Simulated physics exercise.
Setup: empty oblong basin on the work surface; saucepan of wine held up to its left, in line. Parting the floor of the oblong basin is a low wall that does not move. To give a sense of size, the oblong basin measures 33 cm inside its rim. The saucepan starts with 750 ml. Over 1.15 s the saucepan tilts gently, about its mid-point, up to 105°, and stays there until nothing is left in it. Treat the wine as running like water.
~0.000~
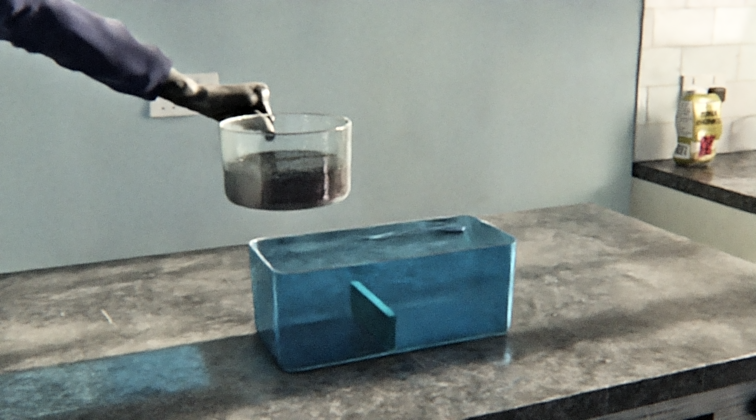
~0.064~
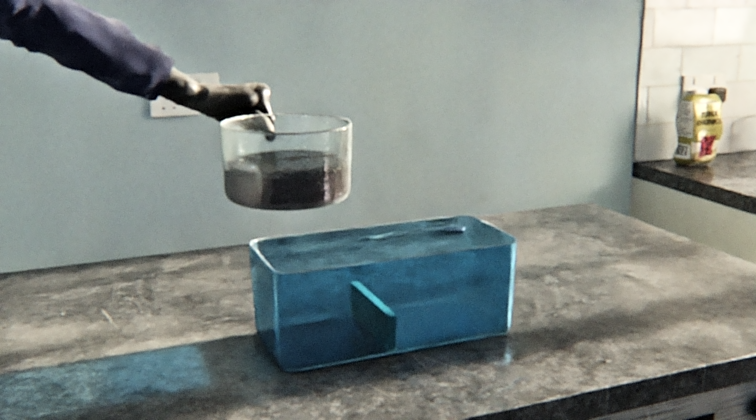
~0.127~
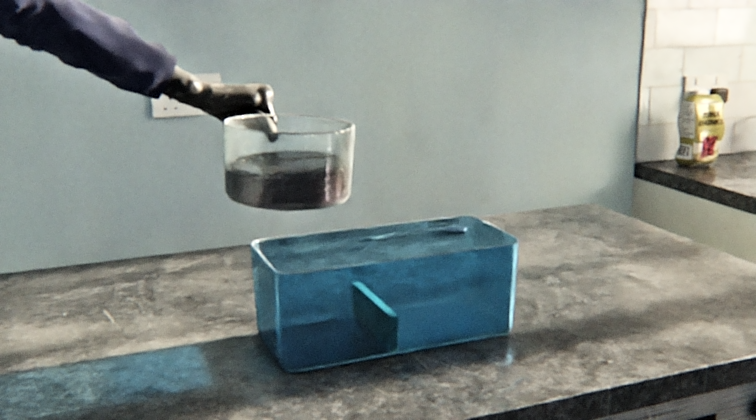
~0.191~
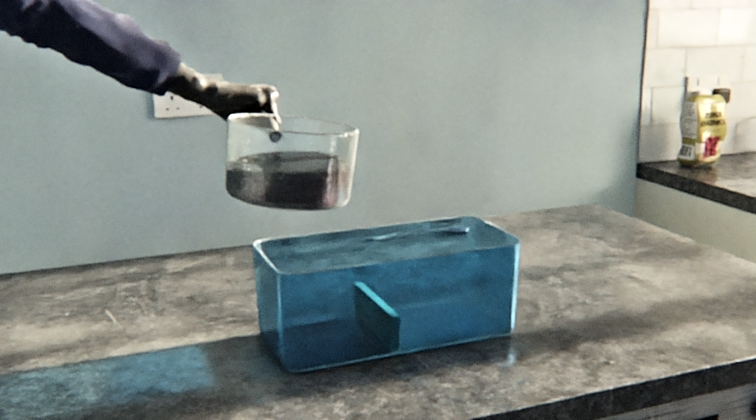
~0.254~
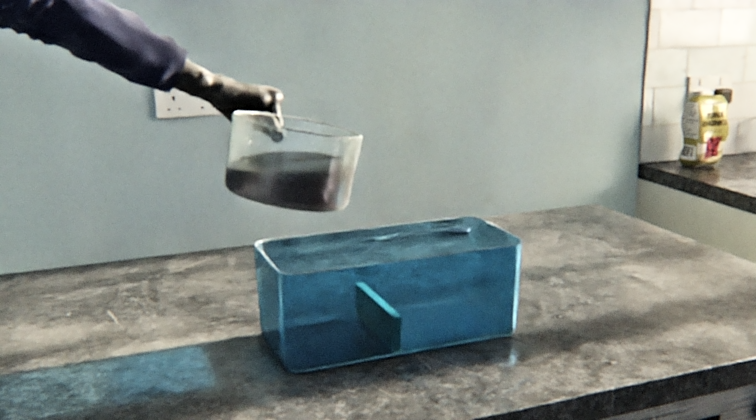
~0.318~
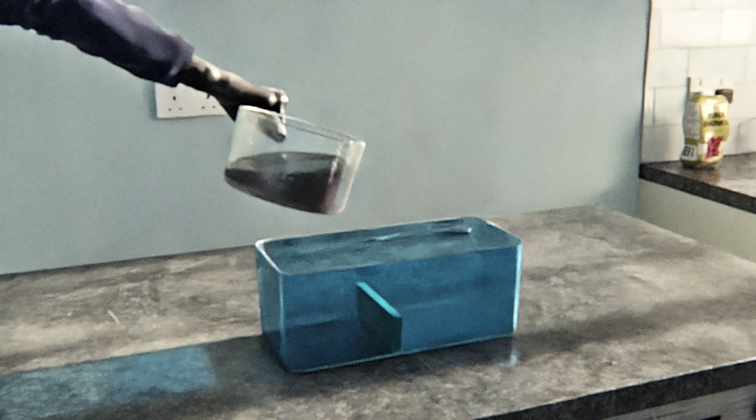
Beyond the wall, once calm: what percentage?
61 out of 100.
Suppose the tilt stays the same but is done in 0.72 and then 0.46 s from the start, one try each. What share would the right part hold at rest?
Try 1: 50 %; try 2: 40 %.
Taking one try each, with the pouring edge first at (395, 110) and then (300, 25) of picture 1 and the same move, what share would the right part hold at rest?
95 per cent first, 25 per cent second.
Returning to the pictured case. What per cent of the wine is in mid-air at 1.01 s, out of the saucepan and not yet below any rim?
Close to 10 in every hundred parts.
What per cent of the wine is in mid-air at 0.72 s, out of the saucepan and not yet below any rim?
Near 24 per cent at that moment.
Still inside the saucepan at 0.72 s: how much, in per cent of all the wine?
I reckon about 70 in a hundred is still held.
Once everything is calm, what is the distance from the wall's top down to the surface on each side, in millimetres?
For the left, around 34 mm; for the right, around 30 mm.
Then, 0.72 s in, the tilt is 73° and 70 per cent is still to pour, 1 is left of the wall and 6 right of it.
Then, 1.01 s in, the tilt is 101° and 18 per cent is still to pour, 16 is left of the wall and 56 right of it.
Then, 1.32 s in, the tilt is 105° and 1 per cent is still to pour, 36 is left of the wall and 61 right of it.
Then, 1.65 s in, the tilt is 105° and 0 per cent is still to pour, 38 is left of the wall and 61 right of it.
Finally, 38 per cent lies left of the wall, 61 right of it and 0 outside.
